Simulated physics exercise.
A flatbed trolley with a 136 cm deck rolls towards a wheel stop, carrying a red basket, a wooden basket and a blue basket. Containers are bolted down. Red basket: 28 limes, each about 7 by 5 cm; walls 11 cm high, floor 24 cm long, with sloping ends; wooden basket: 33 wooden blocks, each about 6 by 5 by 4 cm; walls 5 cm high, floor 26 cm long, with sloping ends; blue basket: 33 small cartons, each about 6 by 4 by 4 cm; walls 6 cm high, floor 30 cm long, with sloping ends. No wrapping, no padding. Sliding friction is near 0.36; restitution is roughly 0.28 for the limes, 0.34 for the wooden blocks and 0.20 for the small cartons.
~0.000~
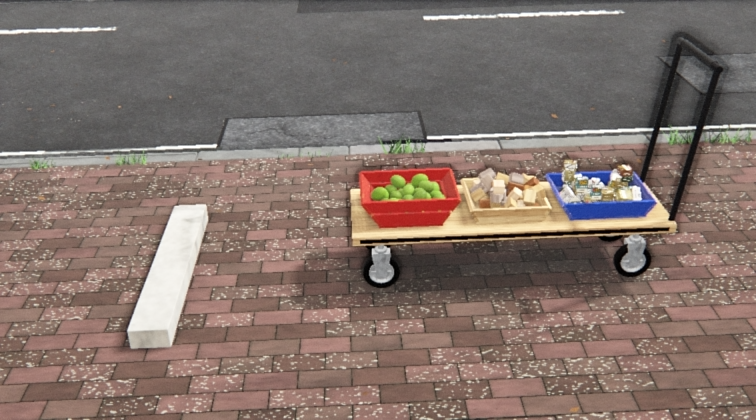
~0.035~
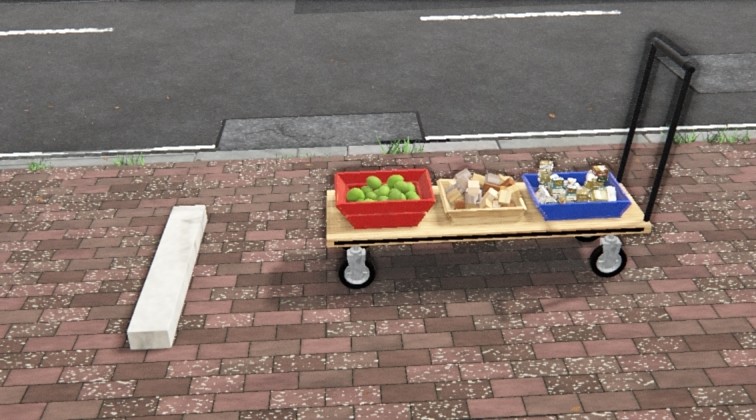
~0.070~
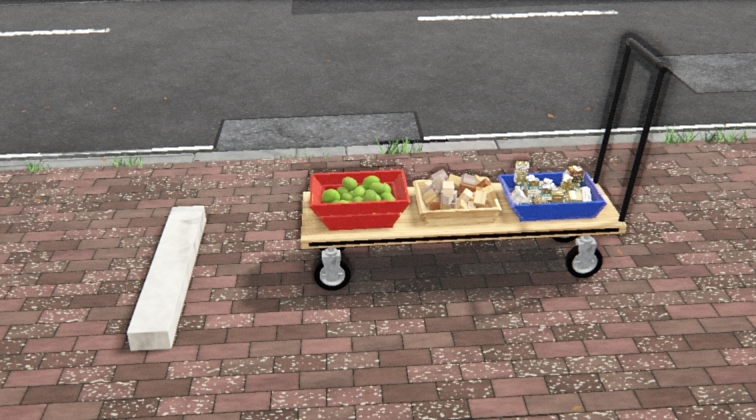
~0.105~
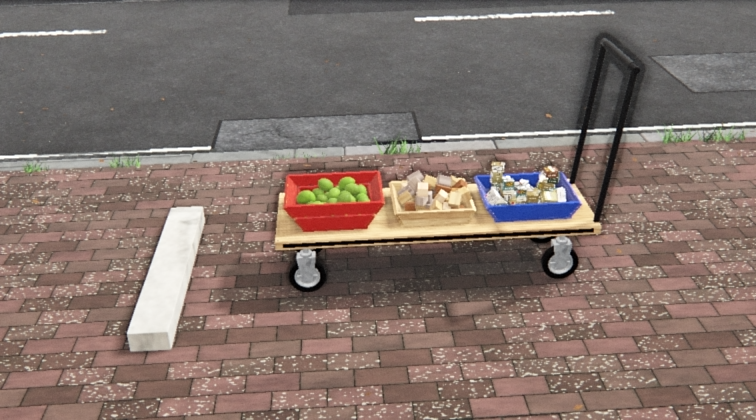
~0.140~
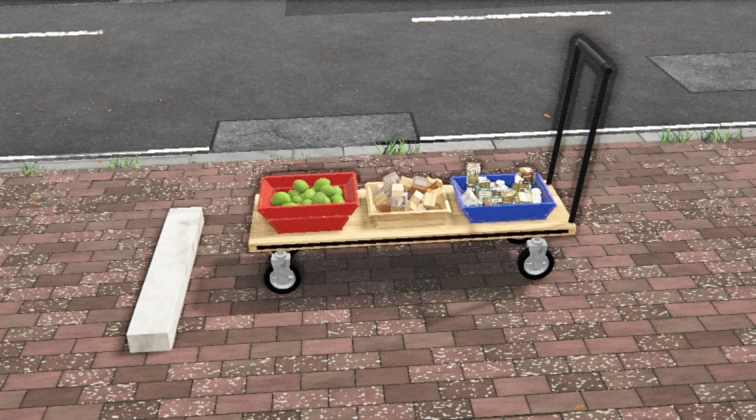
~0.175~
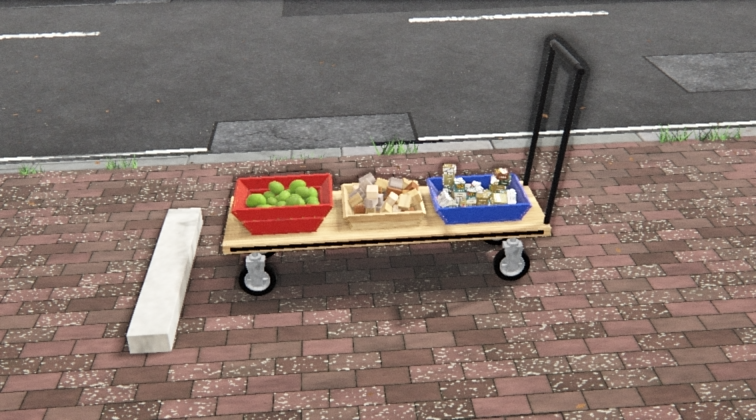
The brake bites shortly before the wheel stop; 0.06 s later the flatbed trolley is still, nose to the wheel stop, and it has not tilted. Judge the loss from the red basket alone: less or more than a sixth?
Out of the red basket go over a sixth of the limes.
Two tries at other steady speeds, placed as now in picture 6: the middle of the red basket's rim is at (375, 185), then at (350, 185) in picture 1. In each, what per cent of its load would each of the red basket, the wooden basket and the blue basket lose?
Red basket 0 then 0, wooden basket 20 then 20, blue basket 20 then 0 per cent.
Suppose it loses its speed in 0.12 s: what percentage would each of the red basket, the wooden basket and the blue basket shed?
In that case red basket 20, wooden basket 40, blue basket 30 per cent.
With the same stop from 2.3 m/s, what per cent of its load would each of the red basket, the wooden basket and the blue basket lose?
In that case red basket 10, wooden basket 30, blue basket 20 per cent.
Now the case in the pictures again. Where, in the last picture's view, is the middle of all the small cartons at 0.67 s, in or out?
Near (388, 202).
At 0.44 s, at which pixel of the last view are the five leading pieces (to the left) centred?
Near (164, 183).
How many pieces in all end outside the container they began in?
Some 40 pieces.
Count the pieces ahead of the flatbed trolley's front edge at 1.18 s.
Roughly 10.
After 0.22 s, it begins to slow.
After 0.32 s, the red basket has all 28, the wooden basket is down by 2 of 33 and the blue basket is down by 4 of 33.
After 0.44 s, the red basket is down by 4 of 28, the wooden basket is down by 12 of 33 and the blue basket is down by 11 of 33.
After 0.67 s, the red basket is down by 8 of 28, the wooden basket is down by 14 of 33 and the blue basket is down by 16 of 33.
Final count (at 1.18 s), the red basket is down by 8 of 28, the wooden basket is down by 14 of 33 and the blue basket is down by 16 of 33. Asked share, 8 of 28, 29 per cent.
